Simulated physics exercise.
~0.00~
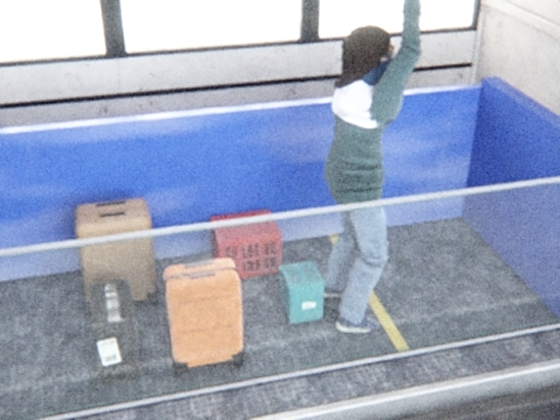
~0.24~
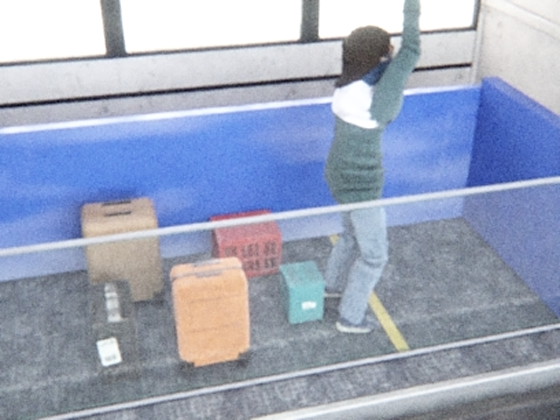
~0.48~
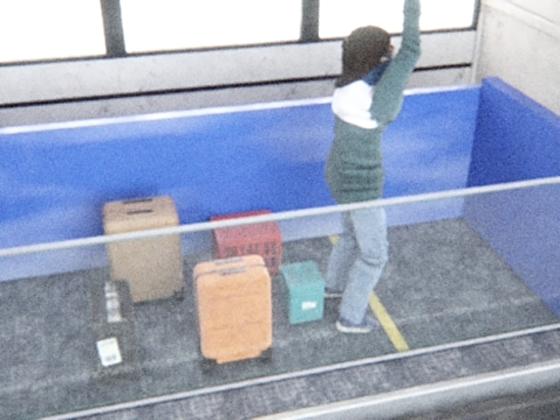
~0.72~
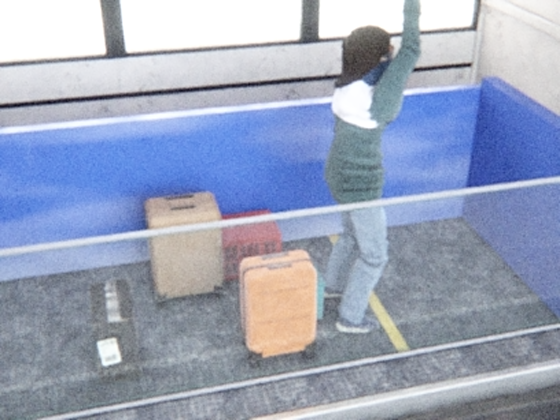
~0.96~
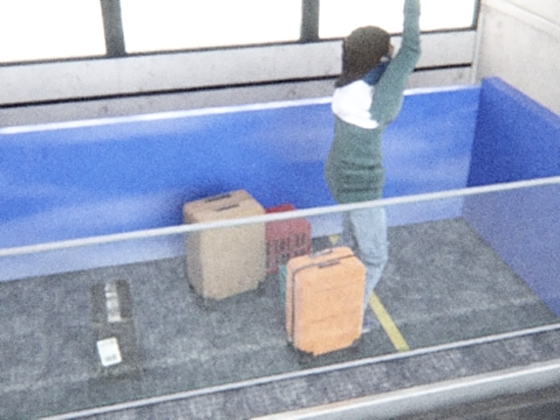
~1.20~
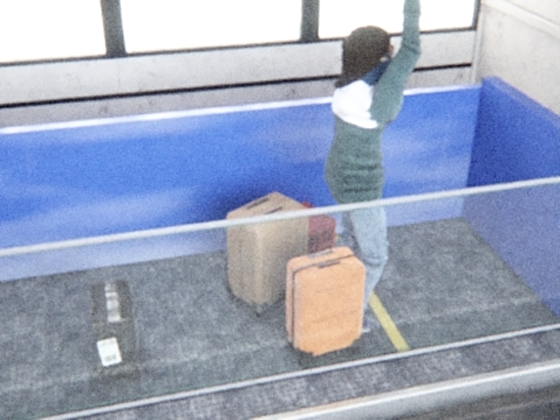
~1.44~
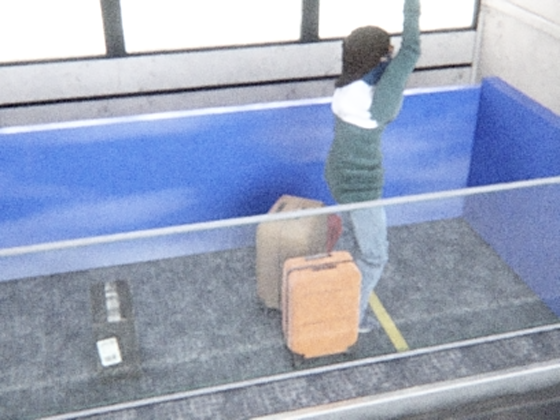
A big brown wheeled case and a smaller orange one stand upright on the left of a shuttle bay, near a black carton, a red crate, a teal tub and a traveller with one arm raised. Both cases start rolling right, slowly and then faster, while the carton stays put. The orange case moves in front of the teal tub and stops by the traveller's legs. Behind it, the brown case reaches the red crate, which slides right as well. The brown case ends close behind the orange one, which stands upright, short of the yellow line.
